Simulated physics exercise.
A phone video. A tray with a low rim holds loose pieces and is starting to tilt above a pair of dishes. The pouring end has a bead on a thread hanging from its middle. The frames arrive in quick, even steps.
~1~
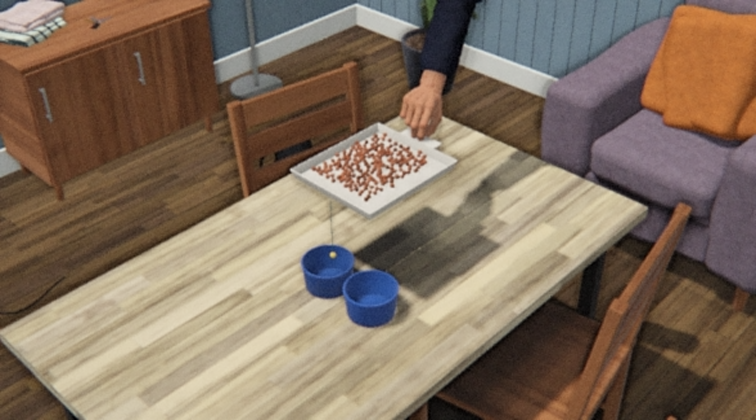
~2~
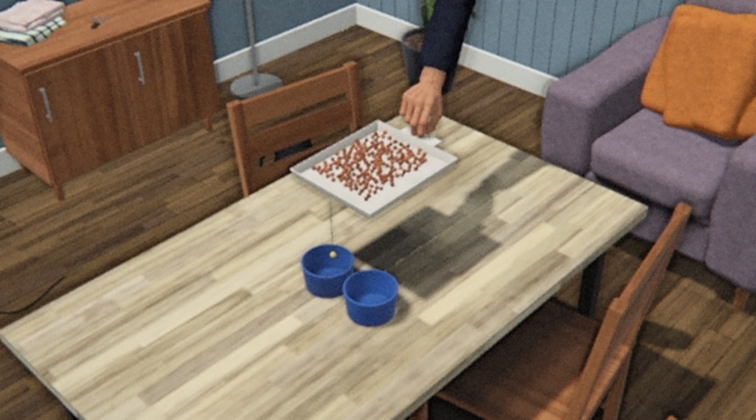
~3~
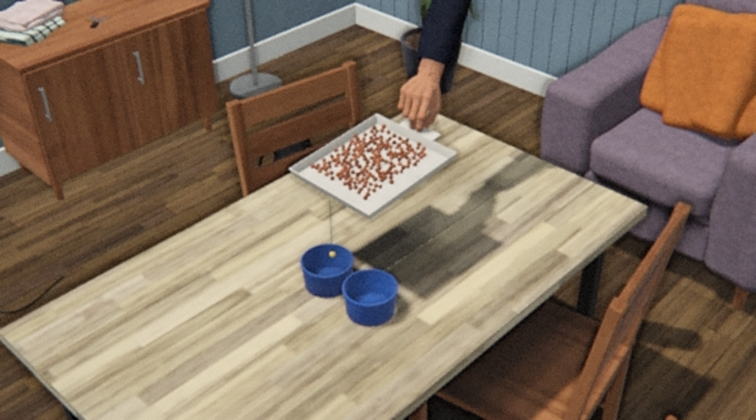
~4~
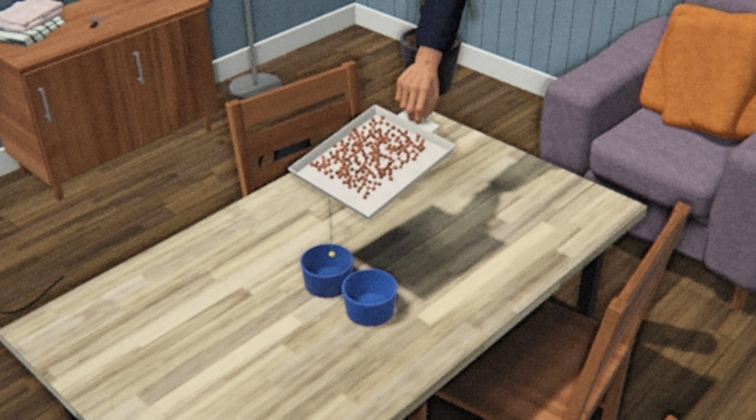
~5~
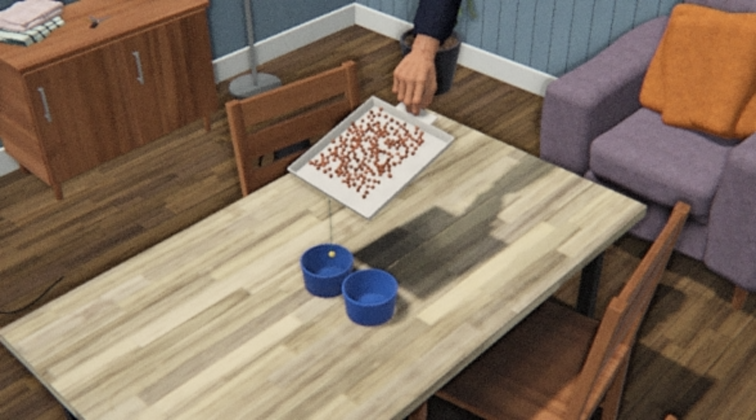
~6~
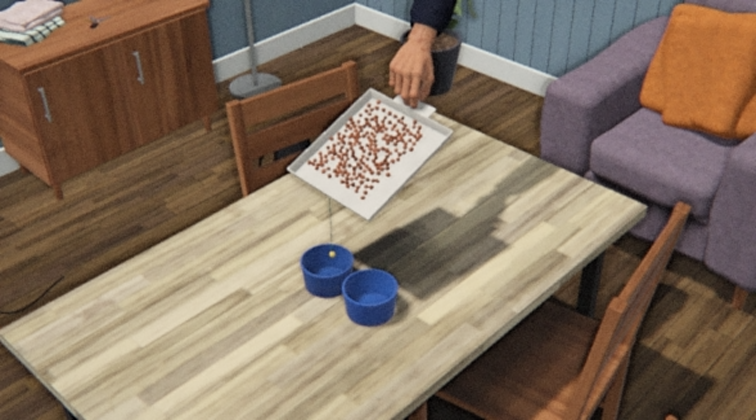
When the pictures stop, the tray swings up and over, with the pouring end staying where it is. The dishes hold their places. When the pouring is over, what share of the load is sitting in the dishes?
The load mostly goes elsewhere.
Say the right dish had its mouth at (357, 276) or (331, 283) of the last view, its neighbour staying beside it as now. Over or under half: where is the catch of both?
Well, it comes to a lesser portion at first and a greater portion after that.
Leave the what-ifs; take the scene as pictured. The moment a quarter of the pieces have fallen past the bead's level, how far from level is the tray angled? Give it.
Roughly 100 degrees from level.
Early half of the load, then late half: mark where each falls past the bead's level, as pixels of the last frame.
The early half goes through (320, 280), the late half through (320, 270).
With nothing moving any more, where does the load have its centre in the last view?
Near pixel (319, 310).
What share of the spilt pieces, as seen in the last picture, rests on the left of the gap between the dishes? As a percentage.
It amounts to some 90 percent.
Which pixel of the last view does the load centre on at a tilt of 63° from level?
Centre estimate: (337, 189).
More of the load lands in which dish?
In the end, the right-side dish gets more.
Shortly afterwards, tray tipped steeply; all but a few on the tray; a little in the air.
Next, tray tipped right over; near half on the tray; a little in the right dish; only a few in the left dish; near a quarter outside both; near a quarter in the air.
Some moments later, tray tipped past a quarter turn; near a quarter in the right dish; a little in the left dish; near two thirds outside both.
In the end, tray tipped past a quarter turn; near a quarter in the right dish; a little in the left dish; near two thirds outside both.
